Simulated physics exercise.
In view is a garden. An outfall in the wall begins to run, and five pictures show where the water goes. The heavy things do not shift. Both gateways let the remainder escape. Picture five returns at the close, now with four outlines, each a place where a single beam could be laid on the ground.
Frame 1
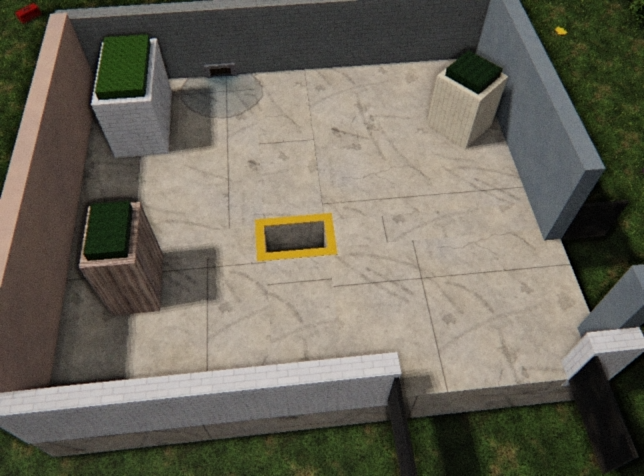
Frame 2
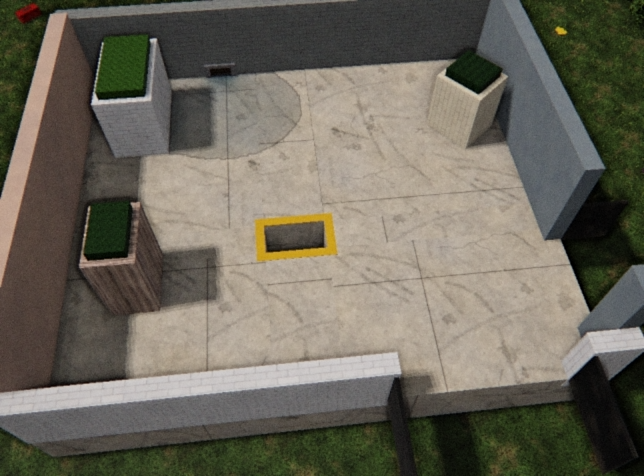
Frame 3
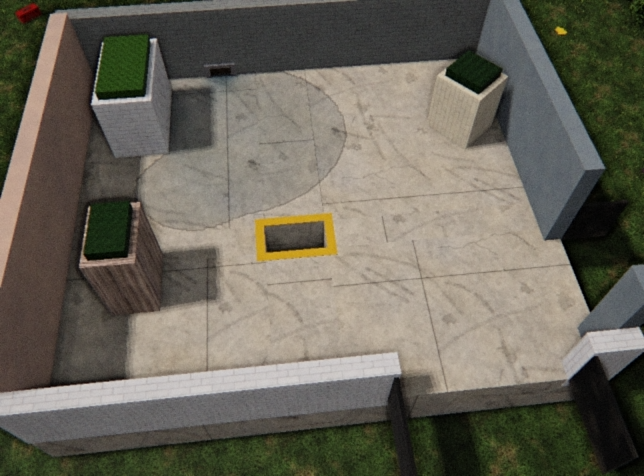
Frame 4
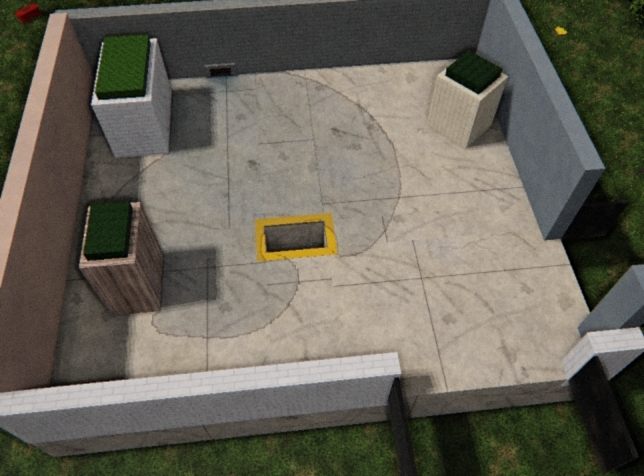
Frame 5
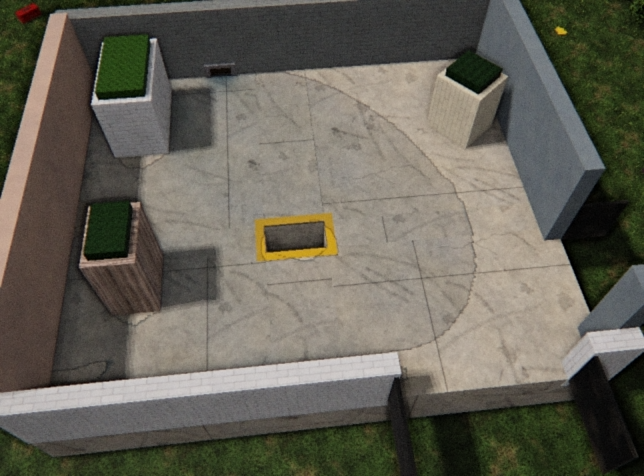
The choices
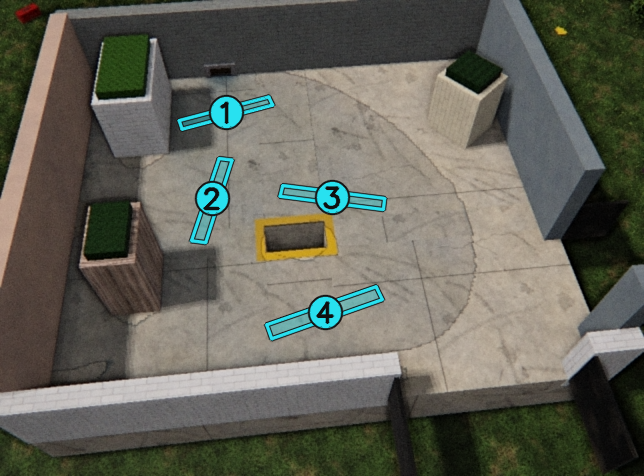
Dark wet patch spreading from an opening in the back wall across a walled garden's paving, surrounding a yellow-edged gully.
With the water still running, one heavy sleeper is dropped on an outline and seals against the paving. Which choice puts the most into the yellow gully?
4.
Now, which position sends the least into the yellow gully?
It is 1.
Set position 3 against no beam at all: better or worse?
Worse.
On the marked copy, 1 from (180, 124) to (270, 100); 2 from (198, 241) to (225, 159); 3 from (281, 190) to (384, 203); 4 from (269, 331) to (379, 293).
For position 1, about 12 % of the stream goes into the yellow gully, about 86 % out by the gates.
For position 2, about 23 % of the stream goes into the yellow gully, about 76 % out by the gates.
For position 3, about 20 % of the stream goes into the yellow gully, about 80 % out by the gates.
For position 4, about 35 % of the stream goes into the yellow gully, about 64 % out by the gates.
